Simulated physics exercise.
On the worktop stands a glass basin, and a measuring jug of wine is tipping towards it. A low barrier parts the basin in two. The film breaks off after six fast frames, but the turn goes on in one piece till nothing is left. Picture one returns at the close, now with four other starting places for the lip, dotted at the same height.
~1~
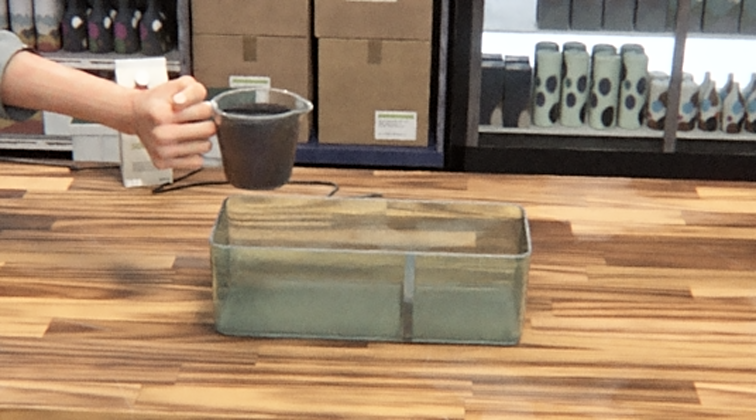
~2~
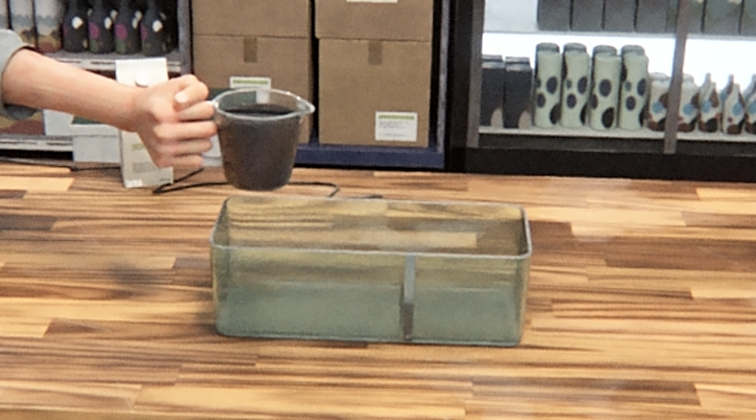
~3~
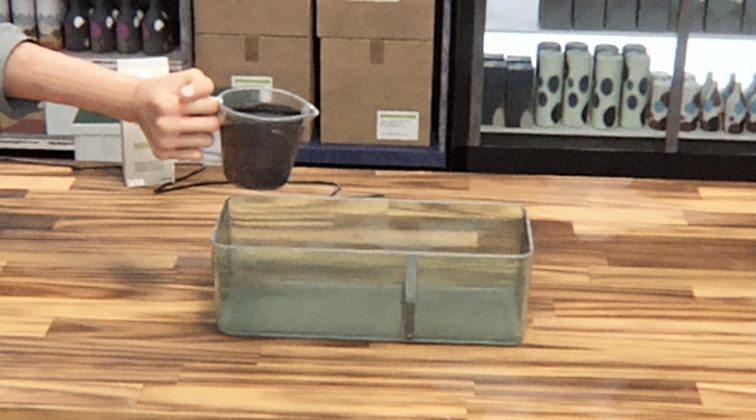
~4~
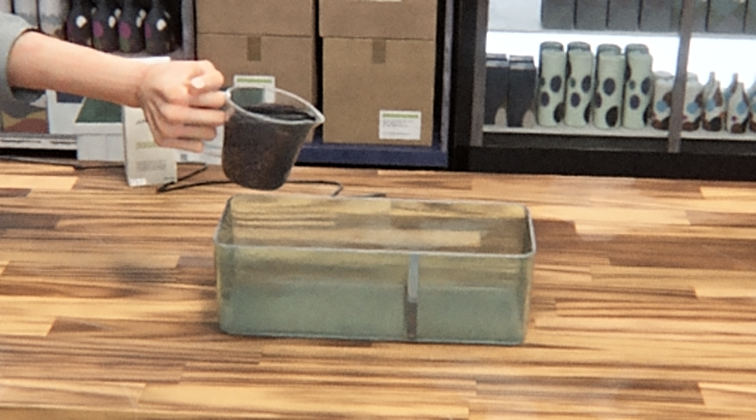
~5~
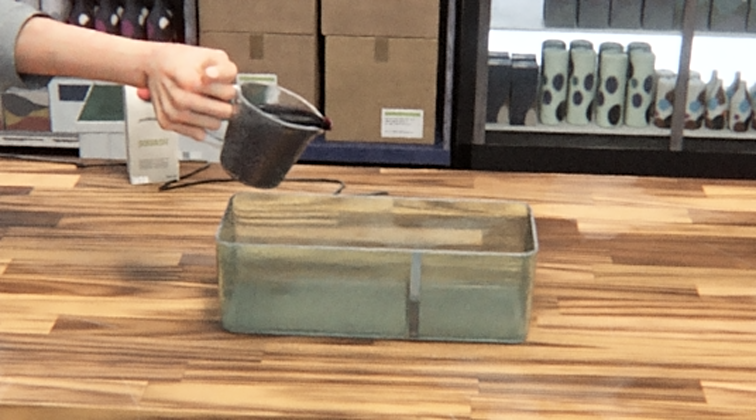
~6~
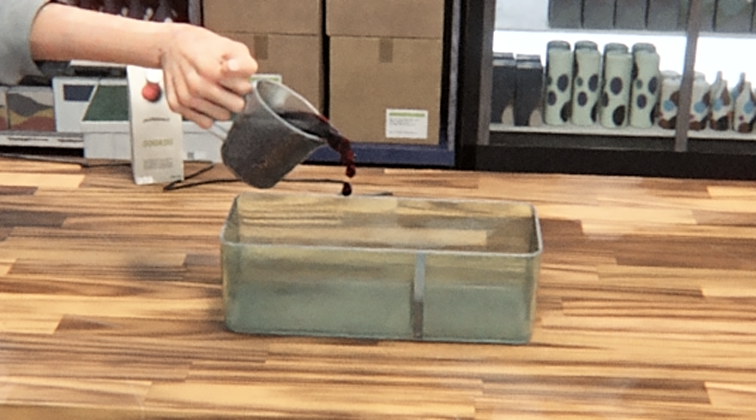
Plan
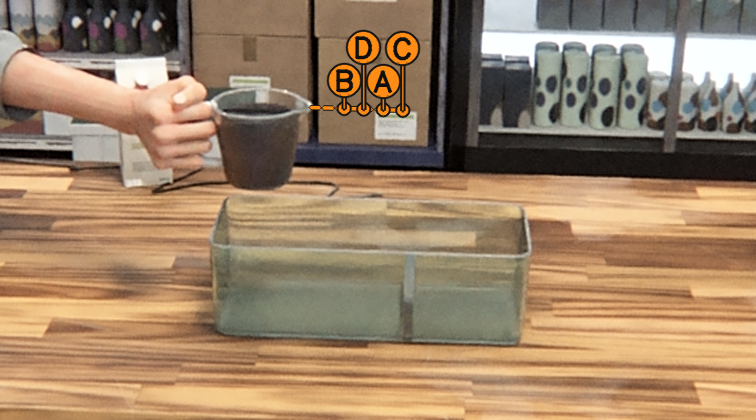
A hand reaching in from the left holds a clear measuring jug of dark liquid above a striped wooden worktop, seen from slightly above in a shop-like room. Below sits a rectangular greenish glass basin with a low divider, before brown boxes and shelves of spotted containers. The hand gradually tilts the jug rightward, and dark red liquid slips over its lip in a thin, broken trickle.
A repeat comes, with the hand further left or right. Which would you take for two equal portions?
D works best here.
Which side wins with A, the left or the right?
The right side.
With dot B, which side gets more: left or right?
More ends on the left.
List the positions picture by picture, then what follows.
Upright, lip at (311, 107); basin from (215, 330) to (522, 341); top of the wall at (410, 275); nothing has left yet.
Upright, lip at (312, 109); nothing has left yet.
Tipped about 6°, lip at (317, 113); nothing has left yet.
Tipped about 14°, lip at (322, 120); nothing has left yet.
Tipped about 23°, lip at (328, 128); wine is over the lip, down to (328, 128).
Tipped about 35°, lip at (334, 141); wine is over the lip, down to (345, 192).
On the marked copy, A at (383, 109); B at (344, 108); C at (402, 110); D at (363, 109).
With A, about 22 % ends left of the wall and 77 % right of it.
With B, about 89 % ends left of the wall and 11 % right of it.
With C, about 9 % ends left of the wall and 90 % right of it.
With D, about 53 % ends left of the wall and 47 % right of it.
